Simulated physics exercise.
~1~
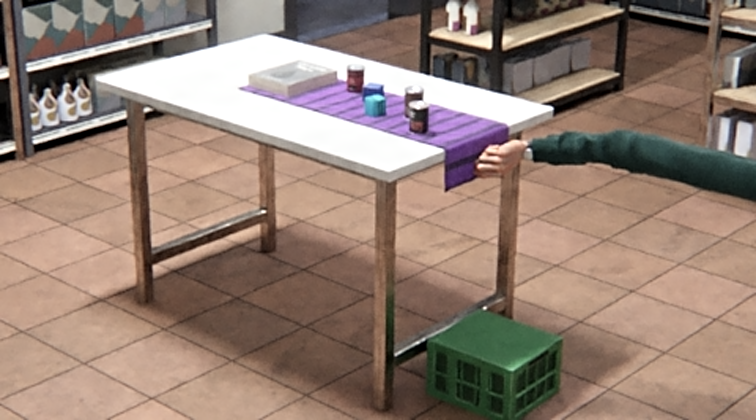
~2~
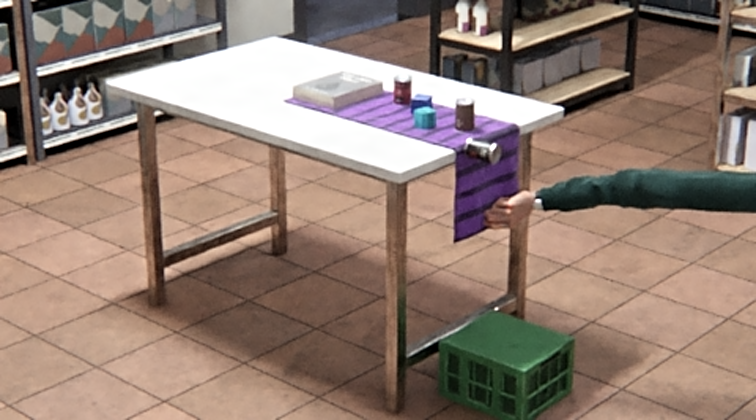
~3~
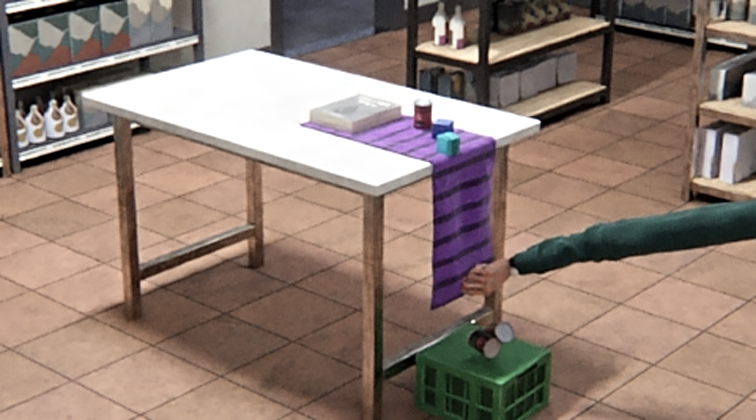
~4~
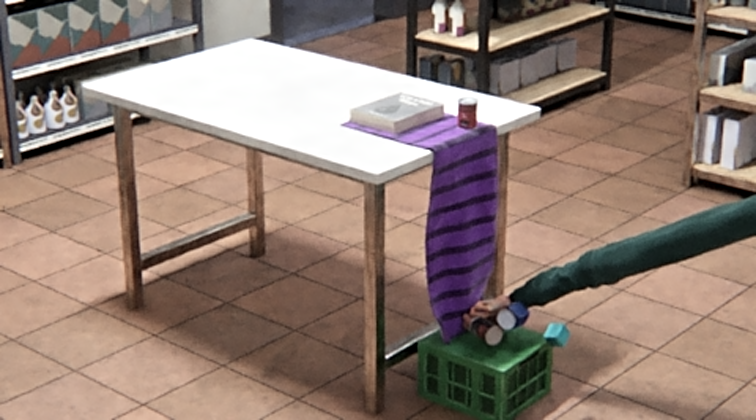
In the video, a hand slowly pulls a striped purple scarf down off the right end of a white table, and two dark cans, then a turquoise cube and a blue cube, drop toward the green crate below, leaving a red can and a pale box on top.
